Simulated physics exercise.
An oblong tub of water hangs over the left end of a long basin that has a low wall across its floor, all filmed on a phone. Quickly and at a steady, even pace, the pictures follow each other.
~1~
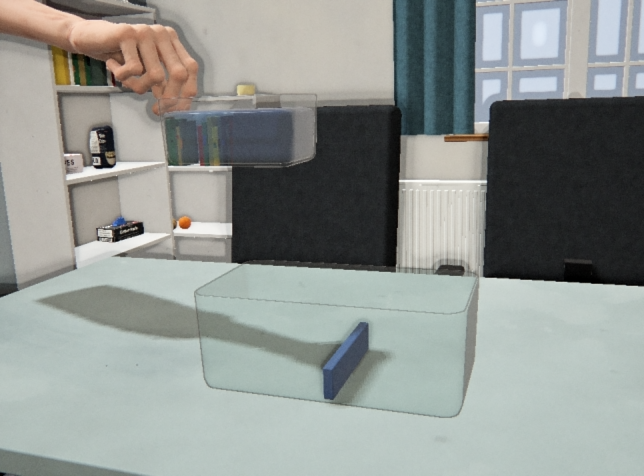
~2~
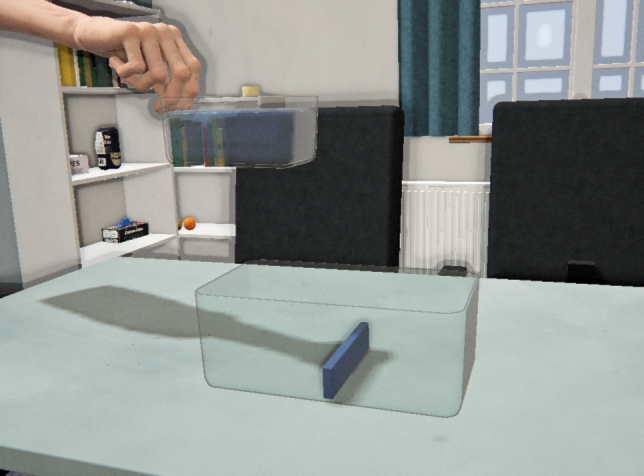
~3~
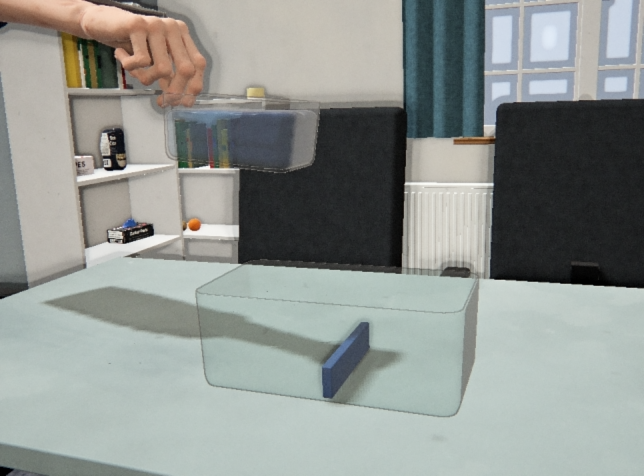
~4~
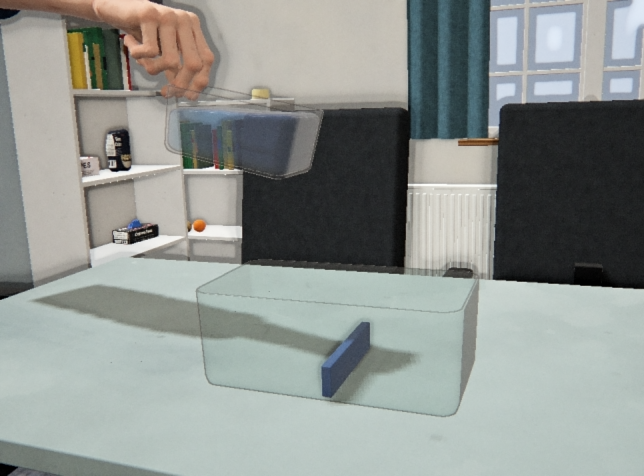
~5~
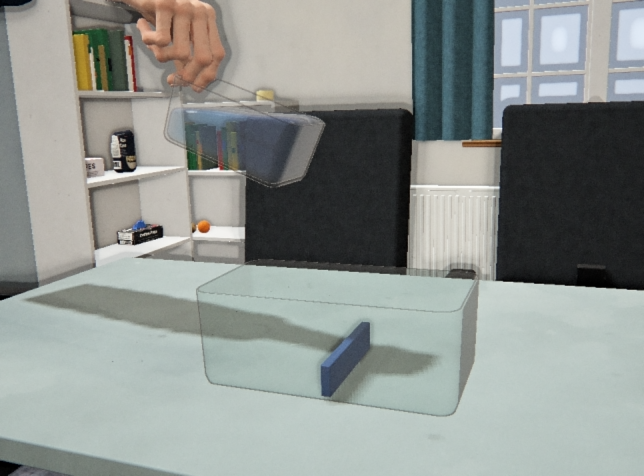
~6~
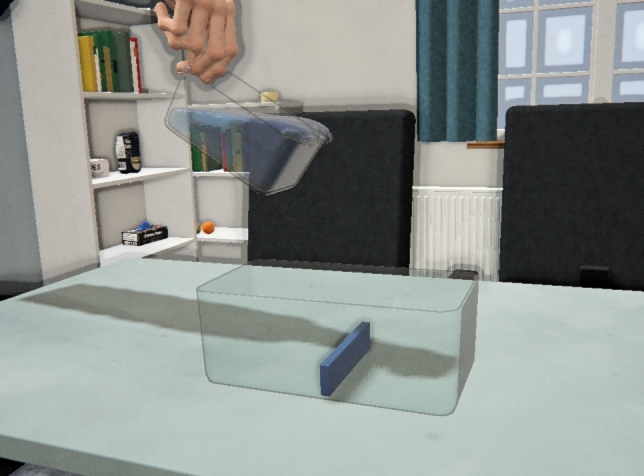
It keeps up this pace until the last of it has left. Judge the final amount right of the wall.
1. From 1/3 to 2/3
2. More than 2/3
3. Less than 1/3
Answer: 1.
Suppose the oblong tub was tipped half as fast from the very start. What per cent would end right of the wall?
Close to 70 in a hundred.
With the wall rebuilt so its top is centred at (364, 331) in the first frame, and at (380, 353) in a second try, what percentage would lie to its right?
Record: Case 1 near 45 %, case 2 near 35 %.
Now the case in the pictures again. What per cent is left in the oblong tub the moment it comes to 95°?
Some 15 per cent has not yet come out.
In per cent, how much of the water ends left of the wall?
Something like 40 per cent, roughly.
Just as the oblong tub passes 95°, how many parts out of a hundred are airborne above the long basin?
50 in a hundred.
A moment on, the oblong tub is tipped on its side and 15 per cent is still to pour, 1 is left of the wall and 34 right of it.
Next, the oblong tub is tipped right over and 2 per cent is still to pour, 26 is left of the wall and 62 right of it.
Then the oblong tub is tipped right over and 0 per cent is still to pour, 36 is left of the wall and 60 right of it.
Later the oblong tub is tipped right over and 0 per cent is still to pour, 38 is left of the wall and 58 right of it.
Finally, 38 per cent lies left of the wall, 58 right of it and 4 outside.
